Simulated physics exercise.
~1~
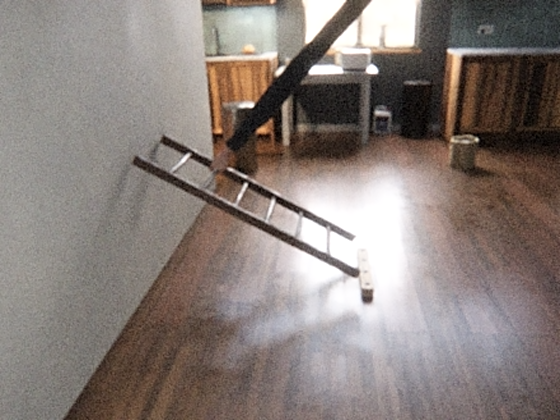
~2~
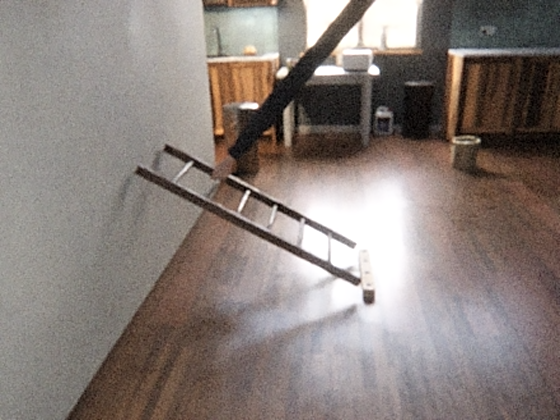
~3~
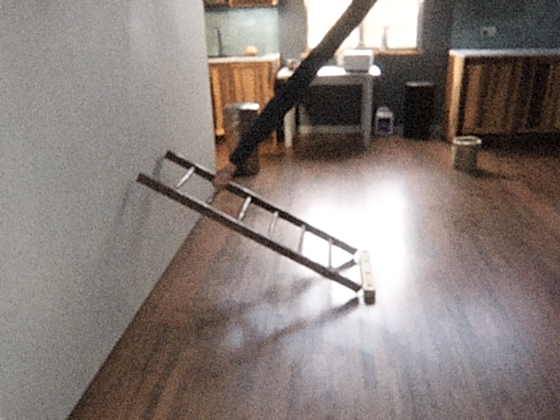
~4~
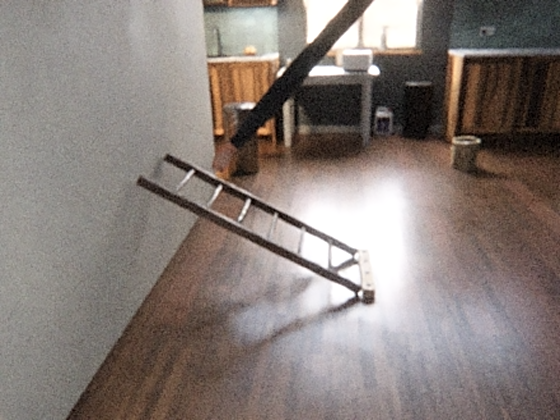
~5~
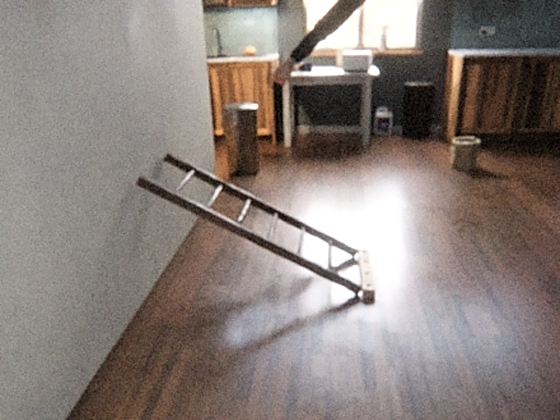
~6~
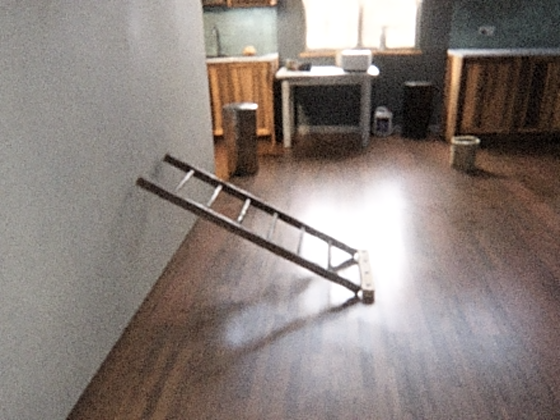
In this clip, a hand at the end of a dark-sleeved arm lowers a brown ladder slightly as it leans against a wall, its feet by a wooden batten on the floor. The hand lets go and withdraws, and the ladder stays leaning, at rest.
